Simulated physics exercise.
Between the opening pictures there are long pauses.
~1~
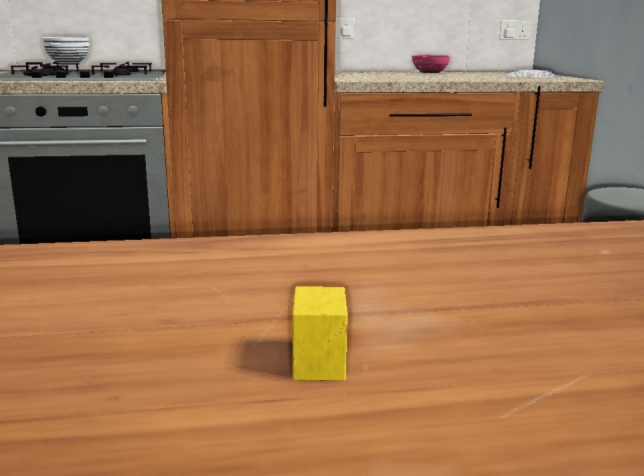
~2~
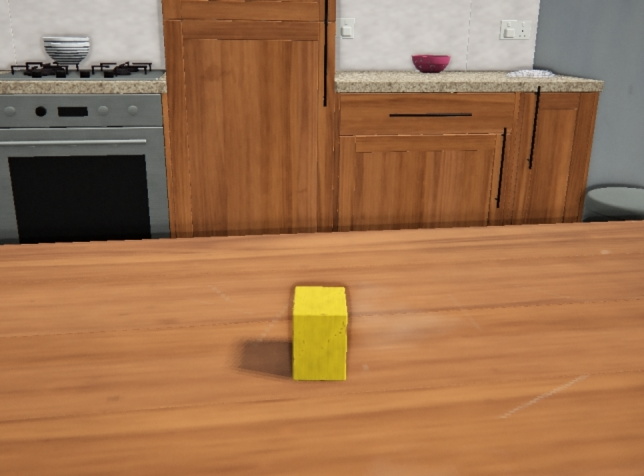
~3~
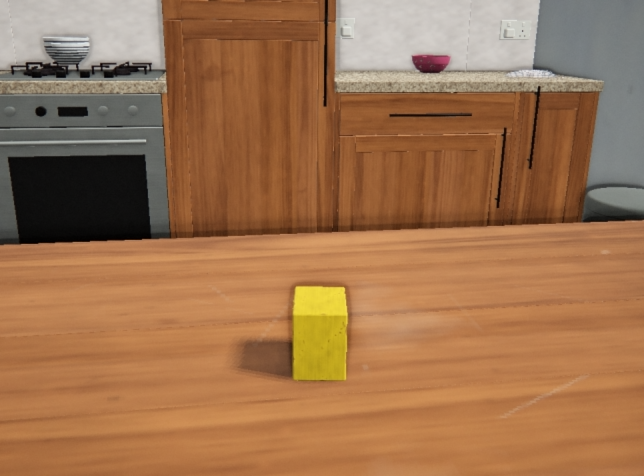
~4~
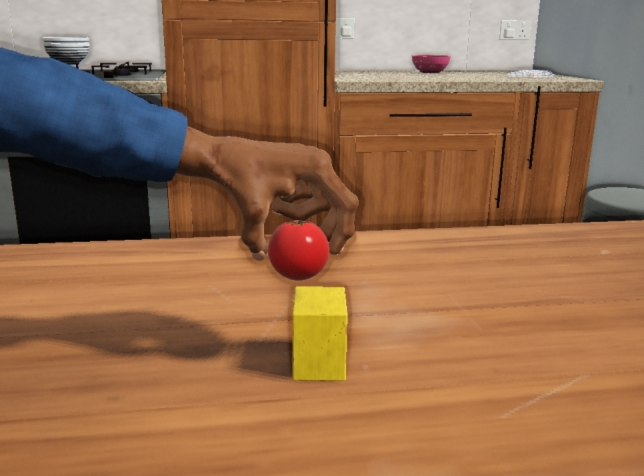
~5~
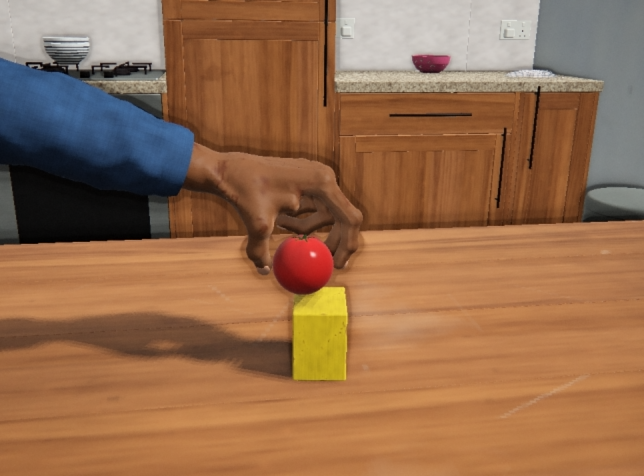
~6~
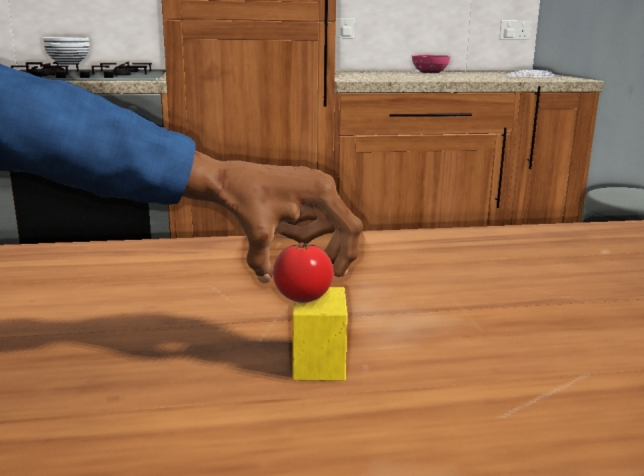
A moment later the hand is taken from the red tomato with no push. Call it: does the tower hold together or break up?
It holds together.
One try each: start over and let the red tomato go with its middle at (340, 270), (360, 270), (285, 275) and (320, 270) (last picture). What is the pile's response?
Result per try: First still standing, second toppled, third toppled, fourth still standing.
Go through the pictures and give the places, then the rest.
In the first frame, the last thing is not in view yet; yellow block (320, 332).
In the second frame, the last thing is not in view yet; yellow block (320, 332).
In the third frame, the last thing is not in view yet; yellow block (320, 332).
The fourth frame shows coming down; red tomato (298, 250); yellow block (320, 332).
The fifth frame shows coming down; red tomato (303, 264); yellow block (320, 332).
The sixth frame shows set down, still held; red tomato (303, 272); yellow block (320, 332).
Then, 0.20 s after the last picture, nothing has stirred.
Then, 0.50 s after the last picture, red tomato resting near (303, 273).
At rest, both in place. Seen from the same camera at the end, red tomato near (303, 273). The pile holds.
